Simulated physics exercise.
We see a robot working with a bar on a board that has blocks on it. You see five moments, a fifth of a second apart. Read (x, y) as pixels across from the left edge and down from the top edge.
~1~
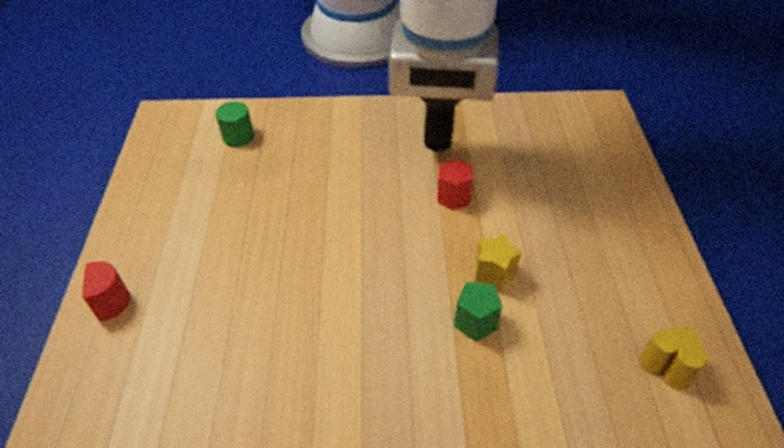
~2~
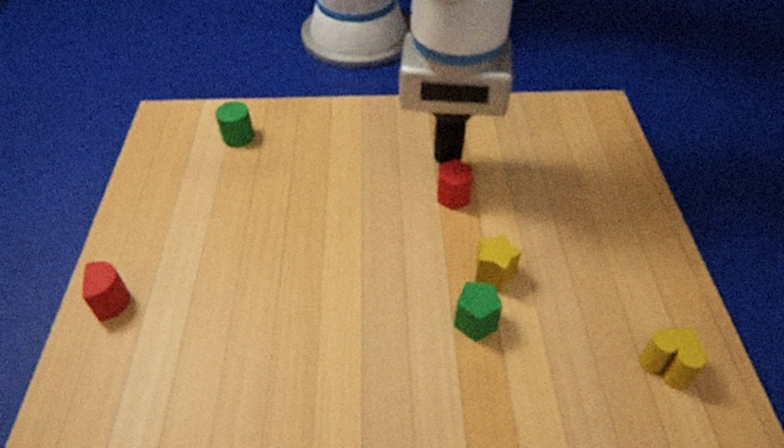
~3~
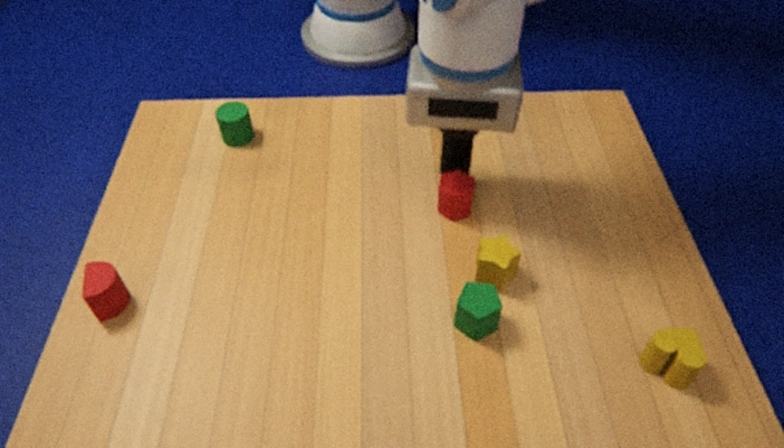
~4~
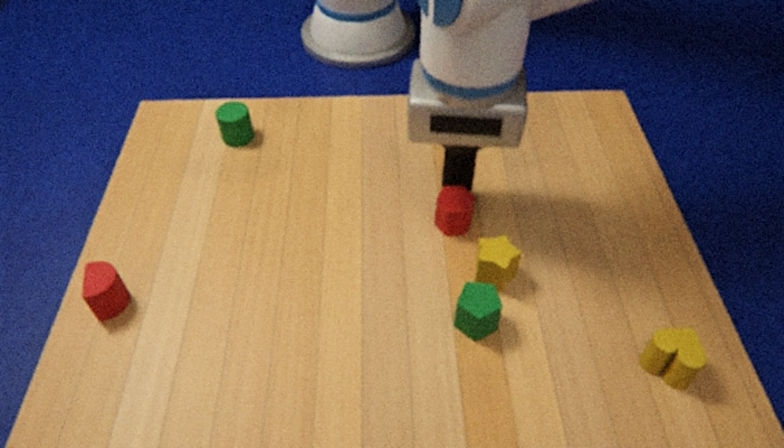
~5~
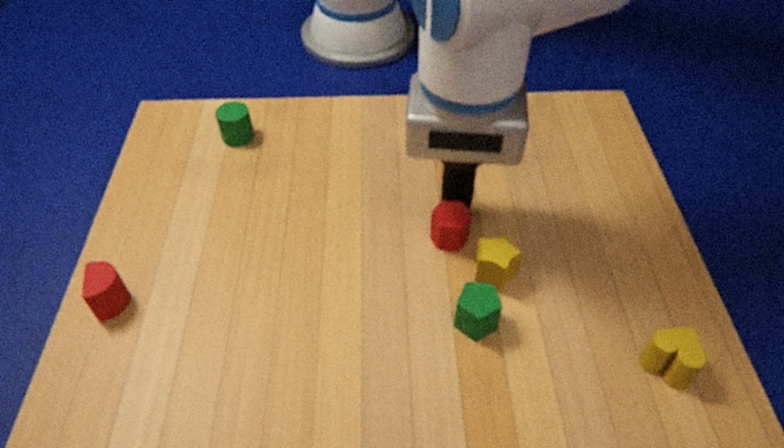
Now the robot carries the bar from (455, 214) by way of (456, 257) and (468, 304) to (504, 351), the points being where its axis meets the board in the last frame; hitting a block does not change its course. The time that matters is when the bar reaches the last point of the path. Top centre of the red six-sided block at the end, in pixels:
The point I'd pick in the picture is (431, 284).
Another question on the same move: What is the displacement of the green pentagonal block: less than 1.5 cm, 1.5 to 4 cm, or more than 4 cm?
It goes a long way, over 4 cm.
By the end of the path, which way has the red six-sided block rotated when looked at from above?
Watching from overhead, you'd notice the red six-sided block rotating clockwise.
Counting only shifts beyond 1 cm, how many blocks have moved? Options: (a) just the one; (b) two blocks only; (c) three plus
b
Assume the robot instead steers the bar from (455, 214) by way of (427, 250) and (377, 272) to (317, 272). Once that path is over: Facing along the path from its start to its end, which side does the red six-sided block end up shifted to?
It moves over to the left.
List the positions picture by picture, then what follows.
The first frame shows tip of the bar (438, 143), middles of tops, red six-sided block (456, 171), green pentagonal block (480, 298), yellow star-shaped block (498, 250).
The second frame shows bar (448, 157), nothing pushed.
The third frame shows bar (455, 172), red six-sided block (457, 182).
The fourth frame shows bar (457, 187), red six-sided block (456, 198).
The fifth frame shows bar (456, 202), red six-sided block (452, 213), green pentagonal block (480, 298), yellow star-shaped block (498, 250).
On the path given first. One third of the way, bar (458, 246); red six-sided block (439, 255), turned 40° clockwise.
Two thirds of the way, bar (470, 294); red six-sided block (431, 284), turned 100° clockwise; green pentagonal block (489, 313).
At the end, bar (507, 340); red six-sided block (431, 284), turned 100° clockwise; green pentagonal block (530, 363); yellow star-shaped block unmoved.
